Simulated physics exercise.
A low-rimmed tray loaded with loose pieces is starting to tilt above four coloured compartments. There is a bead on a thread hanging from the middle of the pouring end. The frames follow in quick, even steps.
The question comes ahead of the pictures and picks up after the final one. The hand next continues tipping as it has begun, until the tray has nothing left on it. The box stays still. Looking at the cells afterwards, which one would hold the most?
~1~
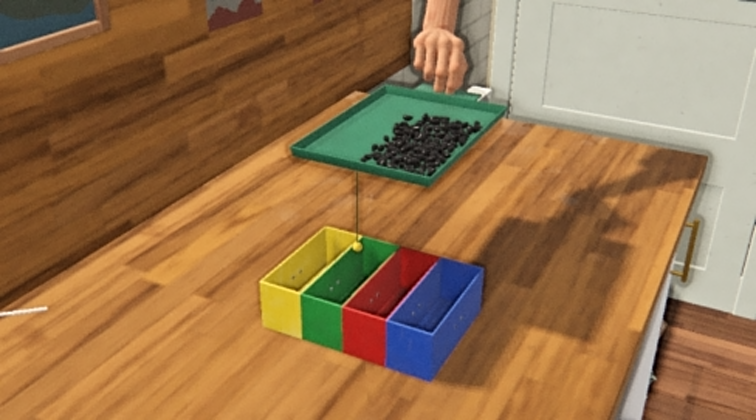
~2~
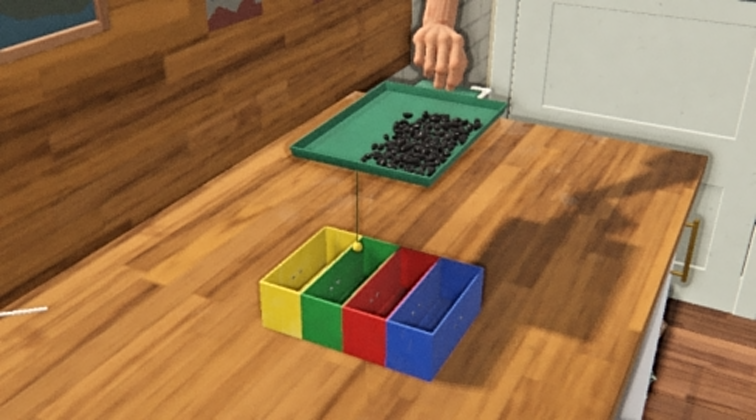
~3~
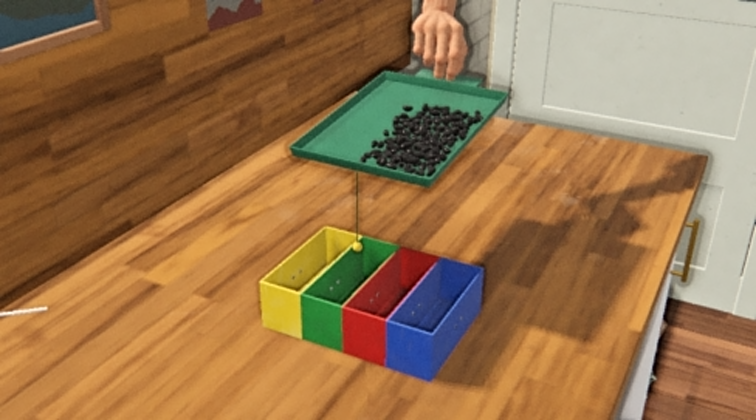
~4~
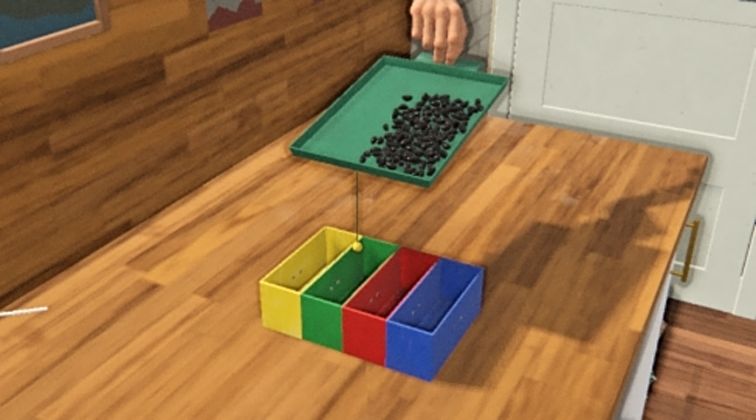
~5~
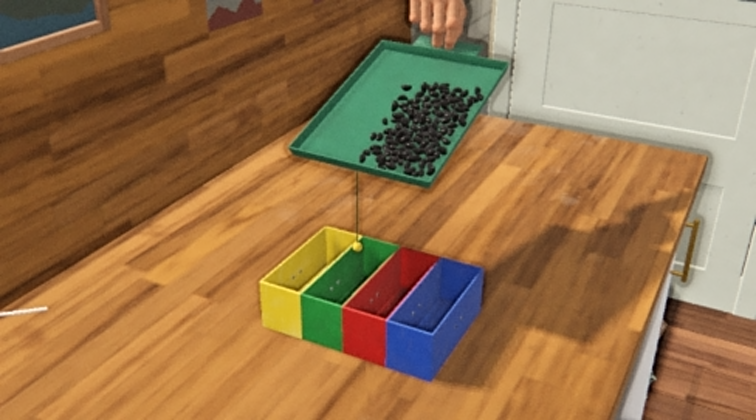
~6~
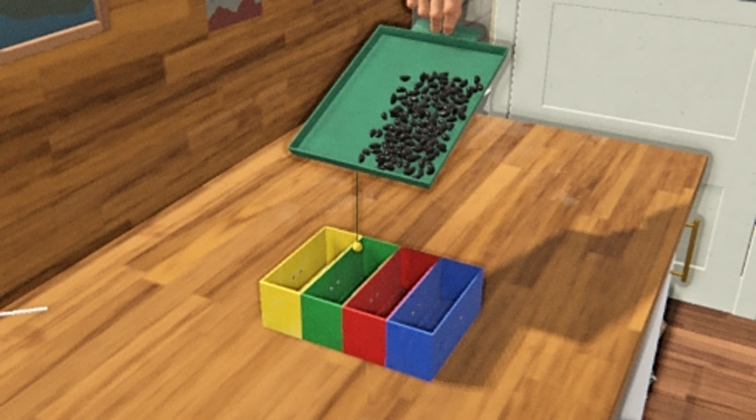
The red cell would hold the most.
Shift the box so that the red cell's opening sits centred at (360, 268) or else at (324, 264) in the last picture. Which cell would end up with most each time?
At the first place the blue cell, at the second that blue cell.
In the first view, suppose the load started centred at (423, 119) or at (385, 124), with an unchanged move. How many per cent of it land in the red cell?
About 30 and 30 per cent.
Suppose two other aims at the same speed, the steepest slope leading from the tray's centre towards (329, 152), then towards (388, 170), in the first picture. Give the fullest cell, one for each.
Try 1 - the cell in yellow; try 2 - the cell in red.
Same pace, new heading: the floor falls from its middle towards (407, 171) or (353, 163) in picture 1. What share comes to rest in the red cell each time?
60 % then 20 %, roughly.
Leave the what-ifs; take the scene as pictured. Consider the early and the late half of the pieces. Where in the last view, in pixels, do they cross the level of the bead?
About (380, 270) to begin with, then about (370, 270).
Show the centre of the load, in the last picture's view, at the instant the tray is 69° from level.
Mark it at roughly (391, 154) in the final frame.
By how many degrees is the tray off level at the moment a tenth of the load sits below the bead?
Somewhere near 85 degrees, I'd say.
Soon, tray tipped steeply; nearly all on the tray; a stray few in the red cell; a small part falling or outside the box.
A while on, tray tipped past a quarter turn; a small part on the tray; about a quarter in the red cell; about a quarter in the green cell; a small part in the blue cell; a stray few in the yellow cell; about a quarter falling or outside the box.
Towards the end, tray tipped past a quarter turn; about half in the red cell; about a third in the green cell; a small part in the blue cell; a small part in the yellow cell; a stray few falling or outside the box.
Finally, tray tipped past a quarter turn; about half in the red cell; about a third in the green cell; a small part in the blue cell; a small part in the yellow cell; a stray few outside the box.
